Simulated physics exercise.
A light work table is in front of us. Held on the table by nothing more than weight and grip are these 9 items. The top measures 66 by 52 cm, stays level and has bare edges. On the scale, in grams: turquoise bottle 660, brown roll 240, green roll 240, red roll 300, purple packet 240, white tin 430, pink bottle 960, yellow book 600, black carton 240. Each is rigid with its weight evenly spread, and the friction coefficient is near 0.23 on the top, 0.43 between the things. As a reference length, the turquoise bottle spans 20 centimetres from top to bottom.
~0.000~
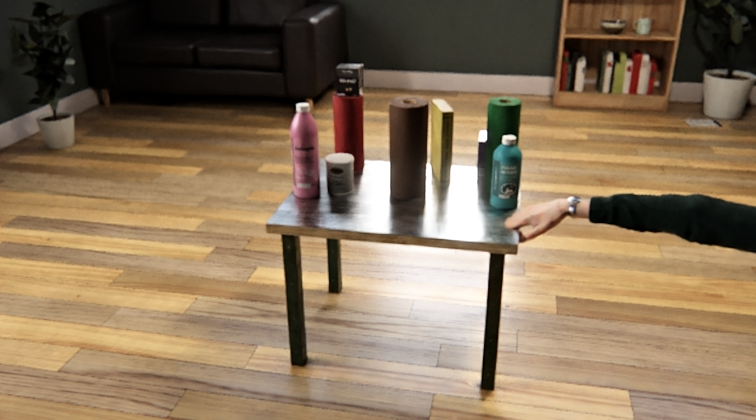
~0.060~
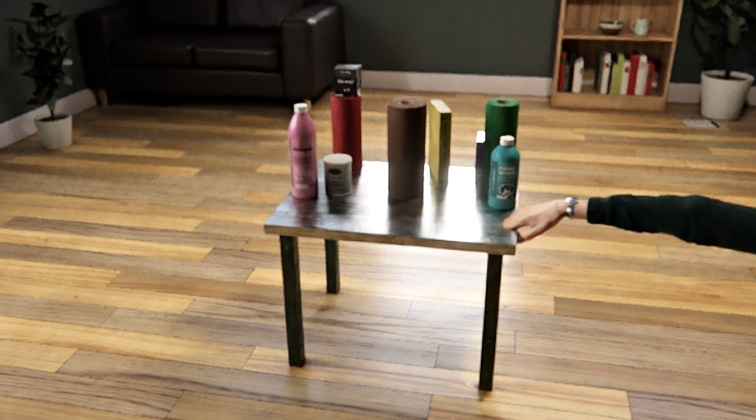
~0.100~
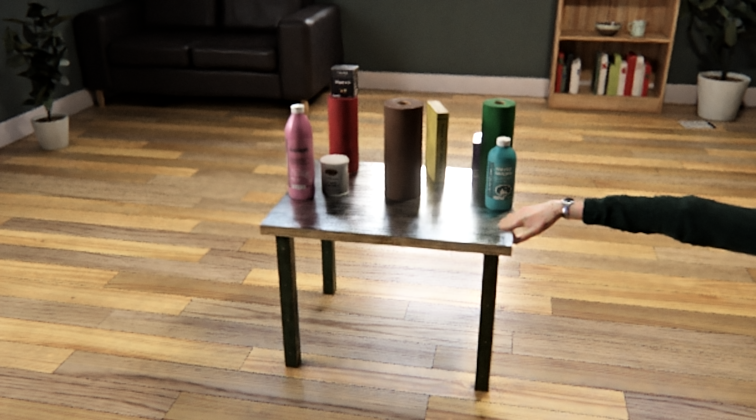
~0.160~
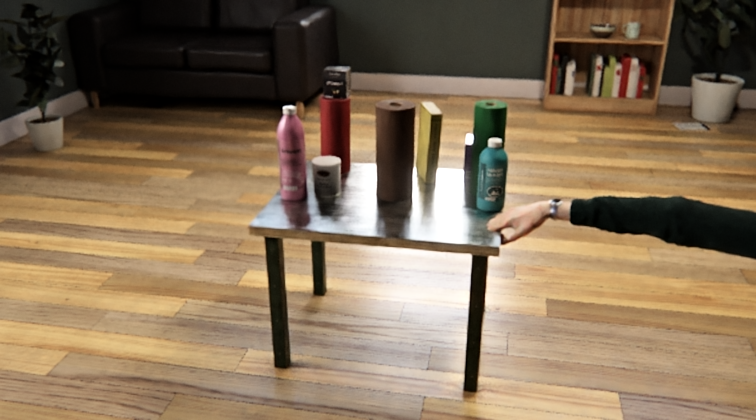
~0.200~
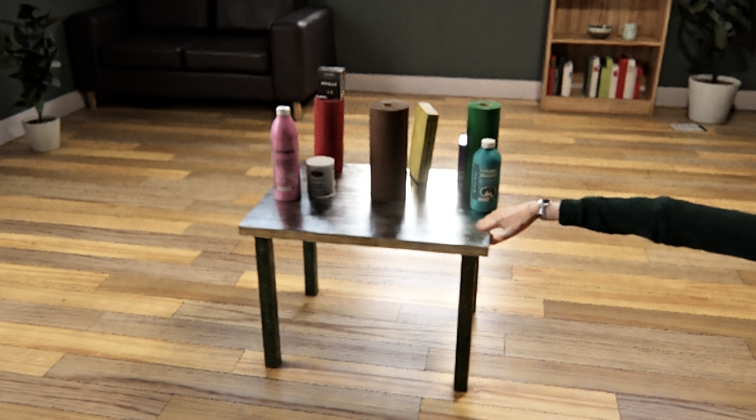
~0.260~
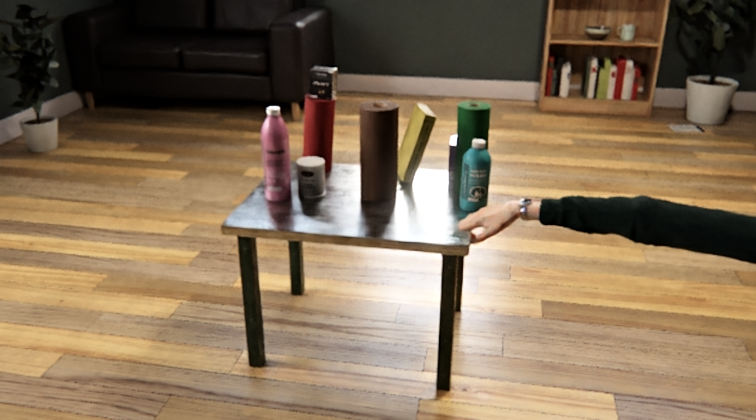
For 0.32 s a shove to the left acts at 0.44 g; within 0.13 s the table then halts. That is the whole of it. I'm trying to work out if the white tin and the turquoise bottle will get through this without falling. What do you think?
I think the white tin stays standing, the turquoise bottle falls.
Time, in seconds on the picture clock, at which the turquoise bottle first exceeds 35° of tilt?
At around 0.4 seconds on the pictures' clock.
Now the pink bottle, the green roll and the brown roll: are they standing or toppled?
Outcome noted - the pink bottle survives without falling, the green roll ends up fallen, the brown roll survives without falling.
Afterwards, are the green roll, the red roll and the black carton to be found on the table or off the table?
When everything stops, the green roll is out of bounds, the red roll is still in bounds, and the black carton is still in bounds.
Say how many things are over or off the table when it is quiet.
My answer is 6.
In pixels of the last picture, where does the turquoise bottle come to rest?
The resting point is around (405, 331).
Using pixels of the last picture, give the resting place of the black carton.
It settles somewhere near (296, 155).
Around 0.36 s, table along by 19 cm; turquoise bottle and green roll now off the table; white tin shifted 9 cm near (293, 176); yellow book at 53° to upright.
Around 0.56 s, table along by 31 cm; purple packet now off the table; white tin shifted 7 cm near (247, 173); black carton at 64° to upright.
Around 0.66 s, table along by 31 cm; yellow book now off the table; white tin shifted 2 cm near (234, 172); black carton on its side.
Around 0.86 s, table along by 31 cm; black carton on its side; red roll on its side.
Finally (2.1 s), off the table and tipped over, turquoise bottle, green roll, purple packet and yellow book; on their side or leaning hard on the table, red roll and black carton; the other 3 still in place (within 5 cm). In the last view, white tin near (227, 171), turquoise bottle near (405, 331).
